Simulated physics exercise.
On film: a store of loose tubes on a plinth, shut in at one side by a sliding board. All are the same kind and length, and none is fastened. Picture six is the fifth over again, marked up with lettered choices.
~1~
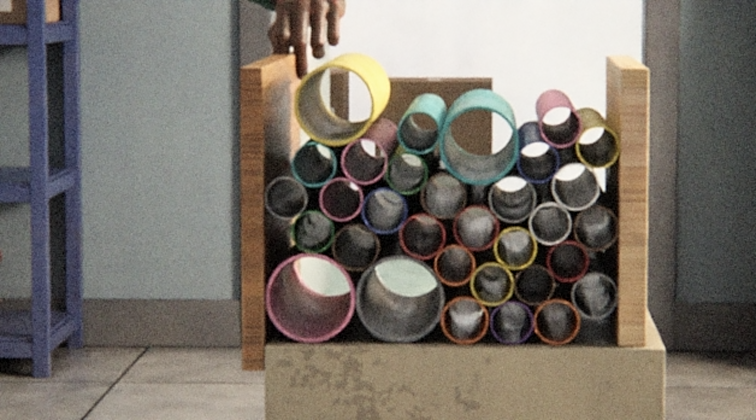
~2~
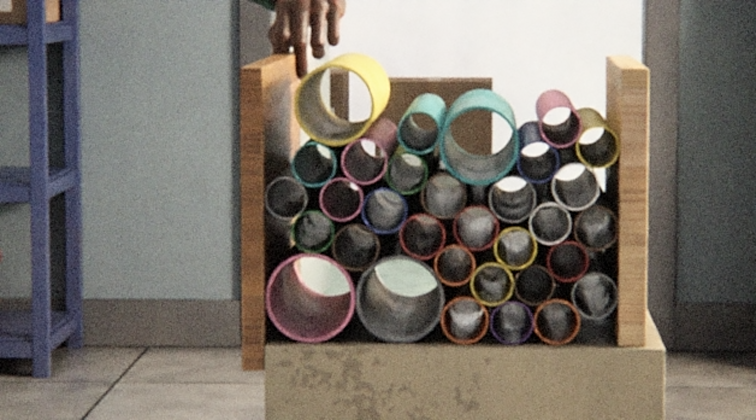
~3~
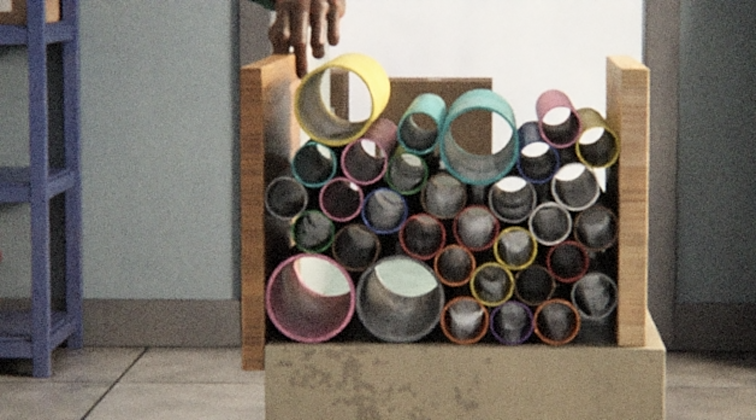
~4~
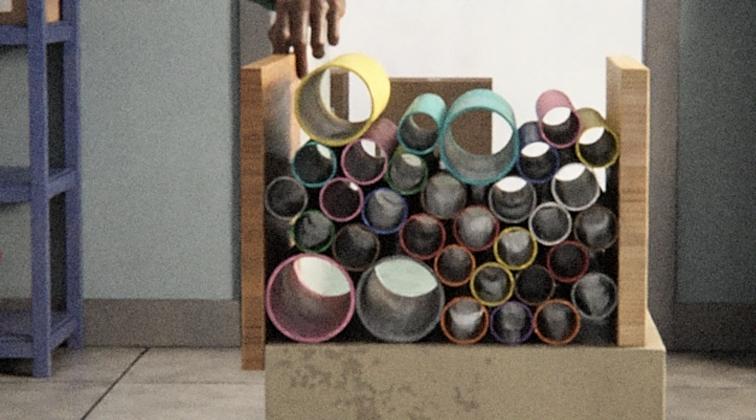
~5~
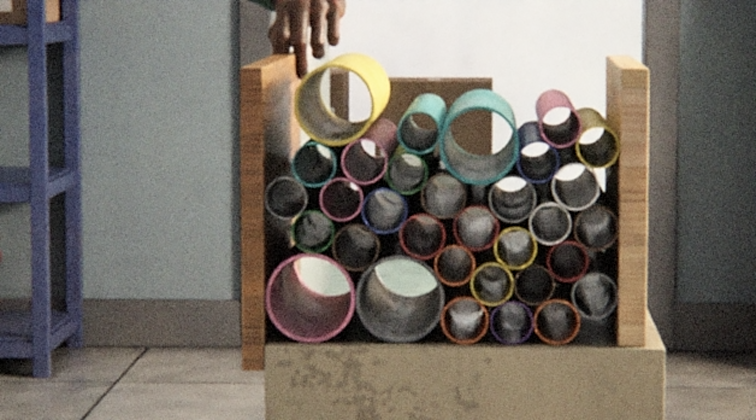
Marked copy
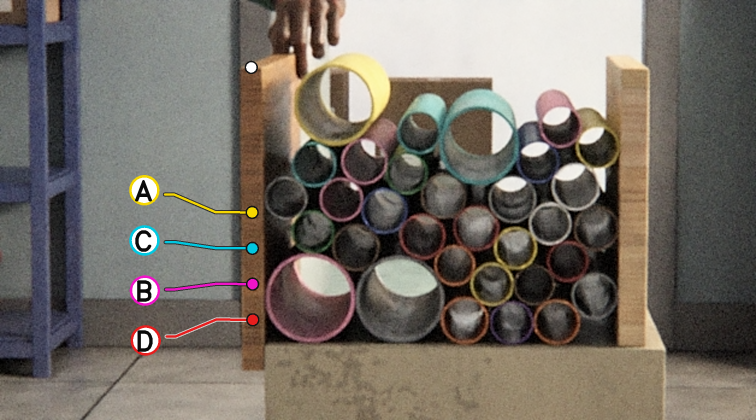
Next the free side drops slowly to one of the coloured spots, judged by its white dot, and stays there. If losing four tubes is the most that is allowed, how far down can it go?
The answer is mark C.
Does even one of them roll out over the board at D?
At D: Yes.
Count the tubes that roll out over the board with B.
With B, six.
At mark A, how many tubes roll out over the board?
At A the number is none.
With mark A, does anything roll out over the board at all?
At A: No.
On the copy, A at (252, 212); B at (253, 284); C at (252, 249); D at (253, 320); the white dot at (251, 67).
On C. First, top of the board (265, 150).
Then, top of the board (265, 243).
Finally, top of the board (265, 248), three out over the board.
By contrast, A none out over the board; B more than four out over the board; D more than four out over the board.
